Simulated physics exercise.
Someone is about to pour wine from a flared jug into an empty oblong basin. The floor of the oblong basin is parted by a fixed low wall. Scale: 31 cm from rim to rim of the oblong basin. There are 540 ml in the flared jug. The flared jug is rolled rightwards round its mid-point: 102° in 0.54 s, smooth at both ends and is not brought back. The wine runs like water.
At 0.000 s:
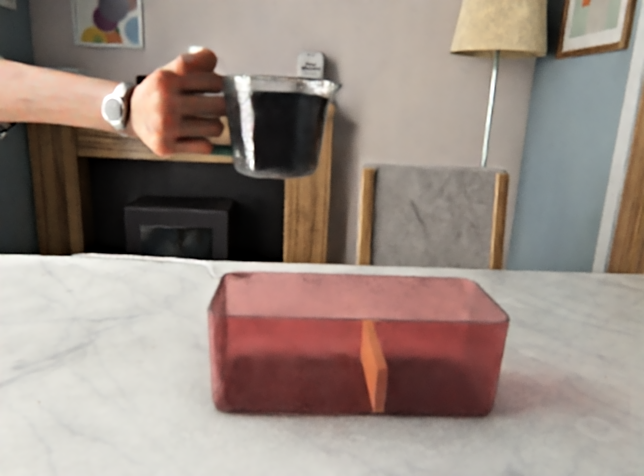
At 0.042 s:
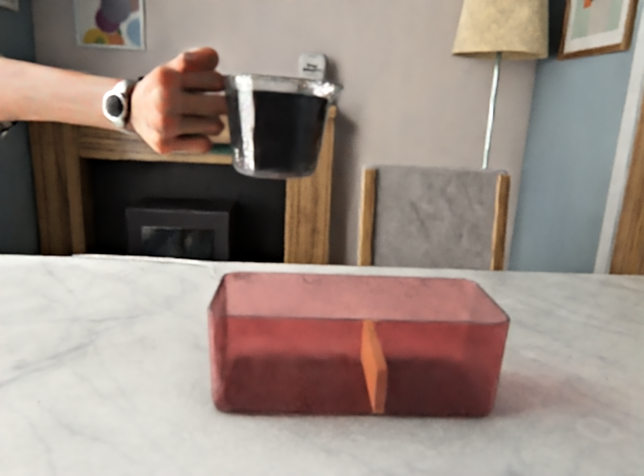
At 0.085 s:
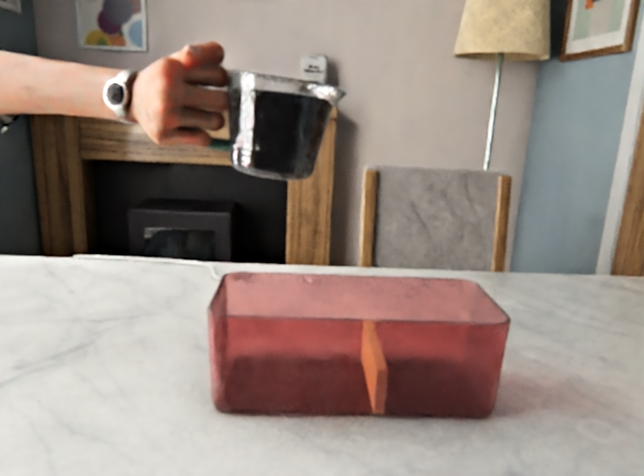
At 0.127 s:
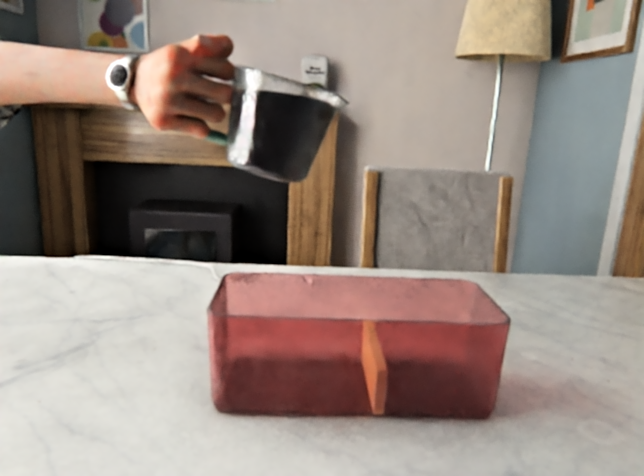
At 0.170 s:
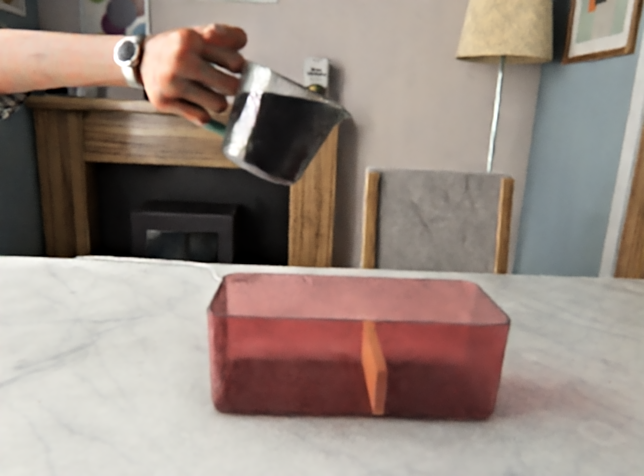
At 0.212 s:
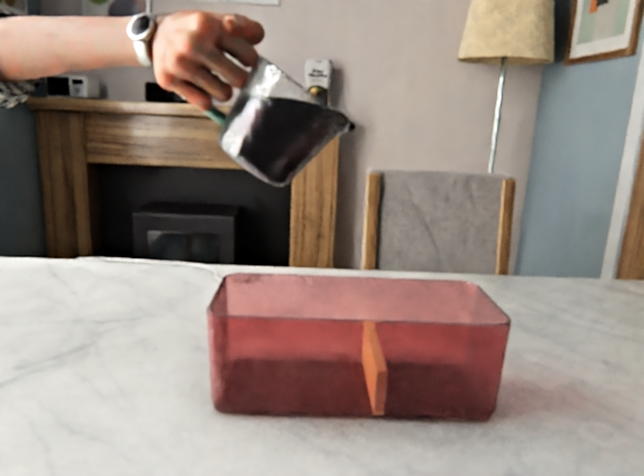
In a room with a fireplace, a hand holds a jug of dark liquid above and behind an empty, reddish oblong basin with an orange divider on a marbled table, and tilts it rightwards until liquid reaches its lip.
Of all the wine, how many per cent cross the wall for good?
The far part has some 67 per cent.
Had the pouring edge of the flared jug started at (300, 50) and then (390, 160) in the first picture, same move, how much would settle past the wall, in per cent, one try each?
In turn about 10 and 95 per cent.
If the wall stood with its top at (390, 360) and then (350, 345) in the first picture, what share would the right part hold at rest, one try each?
First 35, then 90 per cent.
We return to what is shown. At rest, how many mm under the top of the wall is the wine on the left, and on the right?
Some 46 mm on the left and 30 mm on the right.
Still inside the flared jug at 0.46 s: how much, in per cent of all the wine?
Some 40 per cent.
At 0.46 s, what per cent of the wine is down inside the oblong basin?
Near 16 in a hundred.
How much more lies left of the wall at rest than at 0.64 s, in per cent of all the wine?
Near 12 in a hundred.
By 0.46 s the tilt is 97° and 40 per cent is still to pour, 0 is left of the wall and 16 right of it.
By 0.64 s the tilt is 102° and 7 per cent is still to pour, 17 is left of the wall and 59 right of it.
By 0.83 s the tilt is 102° and 0 per cent is still to pour, 27 is left of the wall and 67 right of it.
By 1.04 s the tilt is 102° and 0 per cent is still to pour, 30 is left of the wall and 67 right of it.
At rest 30 per cent lies left of the wall, 67 right of it and 3 outside.
